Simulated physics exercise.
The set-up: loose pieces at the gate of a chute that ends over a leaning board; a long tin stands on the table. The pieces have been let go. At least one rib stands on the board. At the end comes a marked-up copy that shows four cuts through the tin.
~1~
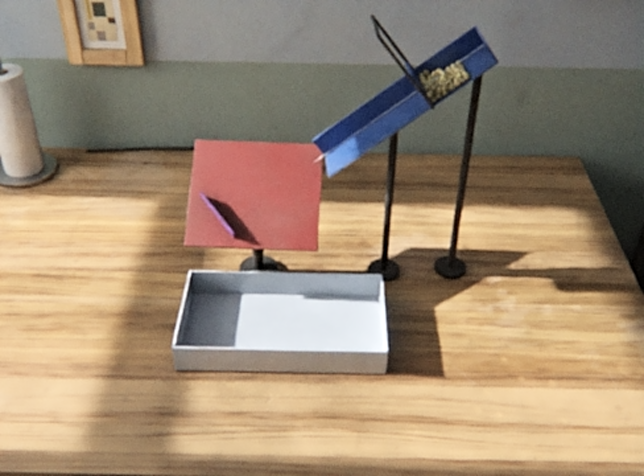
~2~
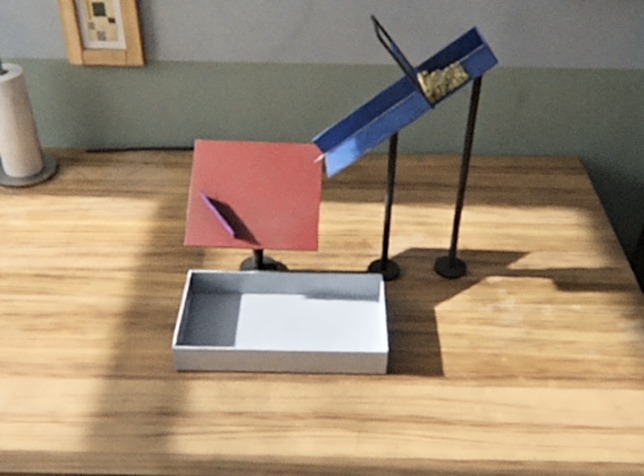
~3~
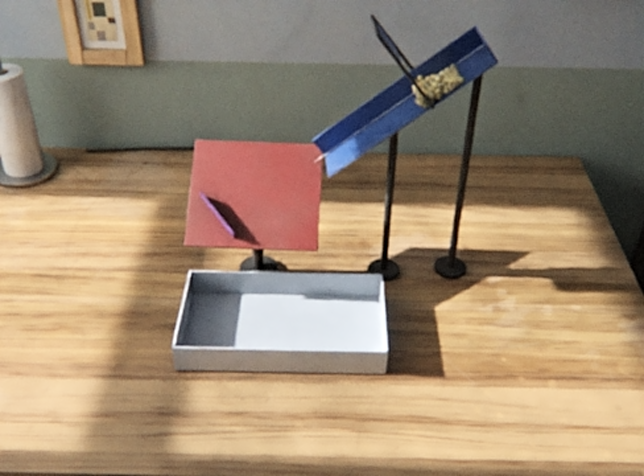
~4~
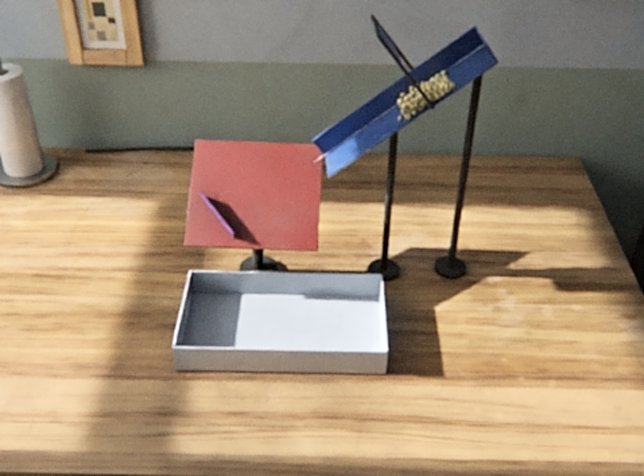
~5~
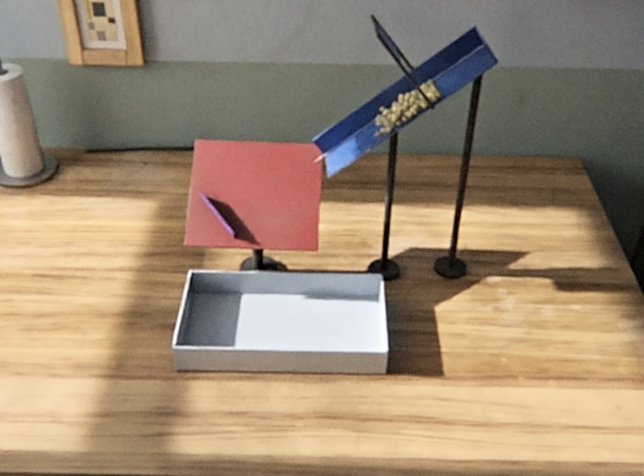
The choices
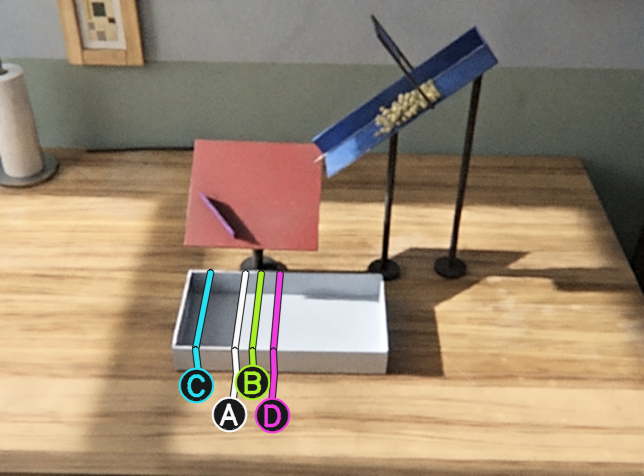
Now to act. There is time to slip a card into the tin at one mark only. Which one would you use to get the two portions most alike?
I would pick line A.
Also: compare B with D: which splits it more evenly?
That would be B.
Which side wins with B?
More lands on the left.
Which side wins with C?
More lands on the right.
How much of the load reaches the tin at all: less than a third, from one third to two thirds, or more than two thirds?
More than two thirds.
On the marked copy, line A crosses the front rim at (234, 348); line B crosses the front rim at (252, 349); line C crosses the front rim at (195, 348); line D crosses the front rim at (273, 349).
For line A, of what is caught, about half on the left of the divider, about half on the right.
For line B, of what is caught, most on the left of the divider, a small part on the right.
For line C, of what is caught, a small part on the left of the divider, nearly all on the right.
For line D, of what is caught, nearly all on the left of the divider, a stray few on the right.
